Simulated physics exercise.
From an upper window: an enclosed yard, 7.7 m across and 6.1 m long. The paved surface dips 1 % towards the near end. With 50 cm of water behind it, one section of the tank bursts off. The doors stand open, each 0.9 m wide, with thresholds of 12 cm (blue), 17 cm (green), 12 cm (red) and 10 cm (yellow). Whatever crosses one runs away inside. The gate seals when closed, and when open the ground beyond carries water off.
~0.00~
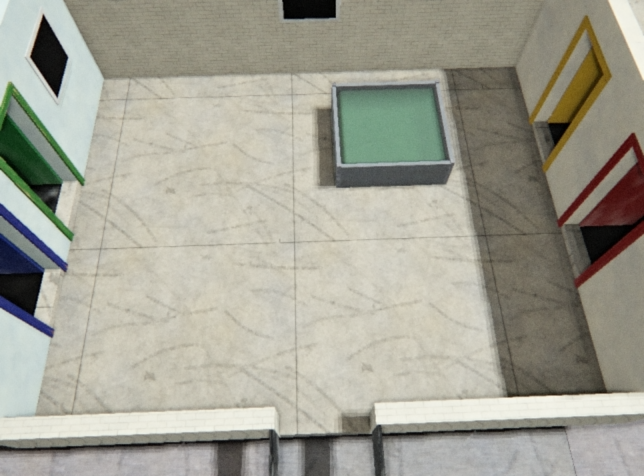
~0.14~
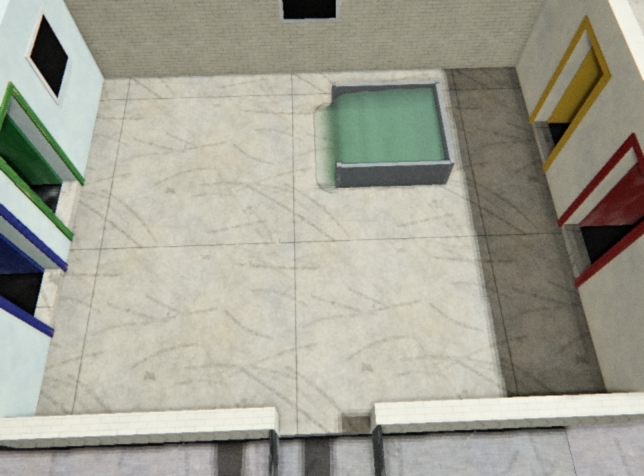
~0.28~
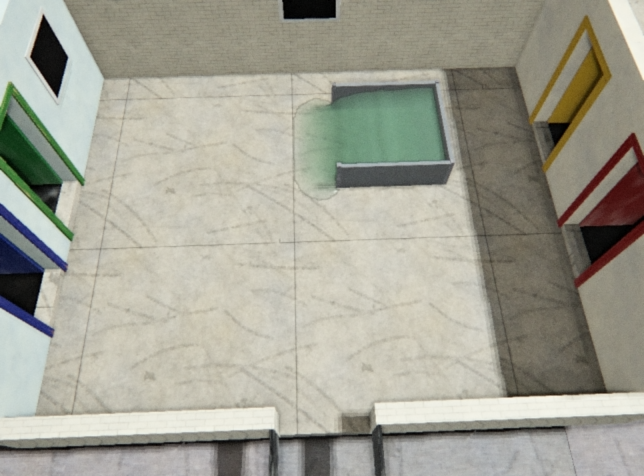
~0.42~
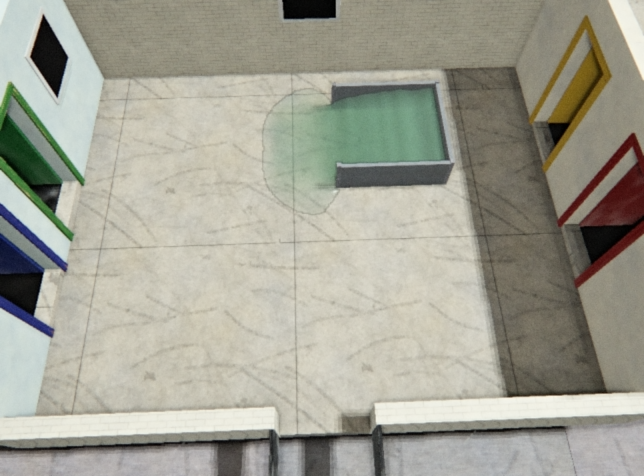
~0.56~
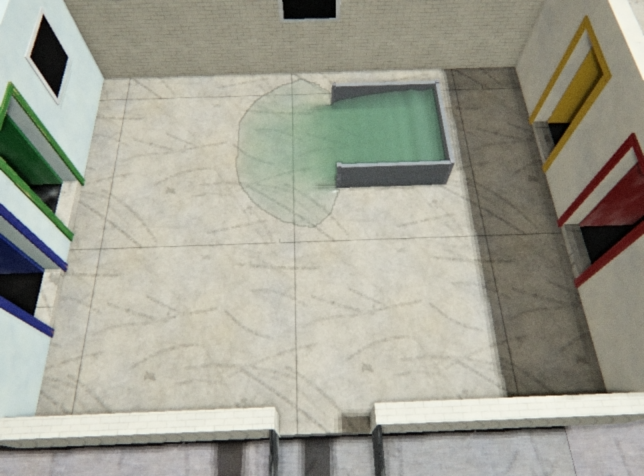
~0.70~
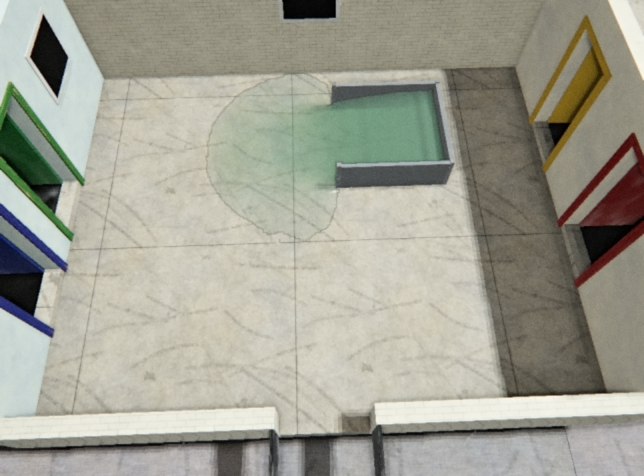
Green water poured out of the left side of a grey tank once that side gave way, then spread in a widening, rounded sheet across the pale paved floor toward the left.
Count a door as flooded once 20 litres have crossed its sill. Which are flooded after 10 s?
Door by door: At the blue door it stays under the limit; at the green door it stays under the limit; at the red door it keeps below the limit; at the yellow door it keeps below the limit.
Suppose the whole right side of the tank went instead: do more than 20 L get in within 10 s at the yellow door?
Then: Yellow over.
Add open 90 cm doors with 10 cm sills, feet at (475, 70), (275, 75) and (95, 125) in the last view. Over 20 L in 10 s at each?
In turn: Below, not over, past it.
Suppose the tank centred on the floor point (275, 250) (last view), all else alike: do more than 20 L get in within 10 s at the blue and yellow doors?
Then: Blue over, yellow not over.
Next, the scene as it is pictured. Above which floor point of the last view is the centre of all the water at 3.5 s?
At about (196, 175).
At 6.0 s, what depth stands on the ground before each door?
Depths in cm: Blue 6, green 6, red 0, yellow 0.
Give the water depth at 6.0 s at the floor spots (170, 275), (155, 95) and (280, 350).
In that order: 6, 6 and 3 cm.
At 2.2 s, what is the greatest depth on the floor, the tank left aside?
About 18 cm.
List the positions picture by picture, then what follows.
Still water, 50 cm deep, in the tank at (390, 125), in the first picture.
The front is at (327, 188), 0.9 m from the gap at (337, 139); 0.4 m2 of floor is under water; 50 cm left at the back of the tank, in the second picture.
Water pours out at (337, 140) and has run 1.0 m, to (316, 194); typically 9 cm deep outside, 50 cm at the tank's back, in the third picture.
Water pours out at (337, 141) and has run 1.4 m, to (272, 186); typically 7 cm deep outside, 49 cm at the tank's back, in the fourth picture.
The front is at (243, 178), 1.7 m from the gap at (337, 141); 3.4 m2 of floor is under water; 44 cm left at the back of the tank, in the fifth picture.
The front is at (212, 161), 2.1 m from the gap at (337, 141); 4.7 m2 of floor is under water; 42 cm left at the back of the tank, in the sixth picture.
After 1.4 s water covers 25 % of the floor and is deepest (21 cm) near (333, 166); blue door not reached, green door not reached, red door not reached, yellow door not reached.
After 2.2 s water covers 35 % of the floor and is deepest (18 cm) near (82, 193); blue door not reached, green door 18 cm at the sill, 0 L in, red door not reached, yellow door not reached.
After 3.5 s water covers 45 % of the floor and is deepest (21 cm) near (34, 425); blue door 10 cm at the sill, 0 L in, green door 13 cm at the sill, 1 L in, red door not reached, yellow door not reached.
After 6.0 s water covers 50 % of the floor and is deepest (14 cm) near (34, 425); blue door 6 cm at the sill, 0 L in, green door 6 cm at the sill, 1 L in, red door not reached, yellow door not reached.
After 10.0 s water covers 75 % of the floor and is deepest (10 cm) near (601, 402); blue door 7 cm at the sill, 0 L in, green door 3 cm at the sill, 1 L in, red door not reached, yellow door not reached.
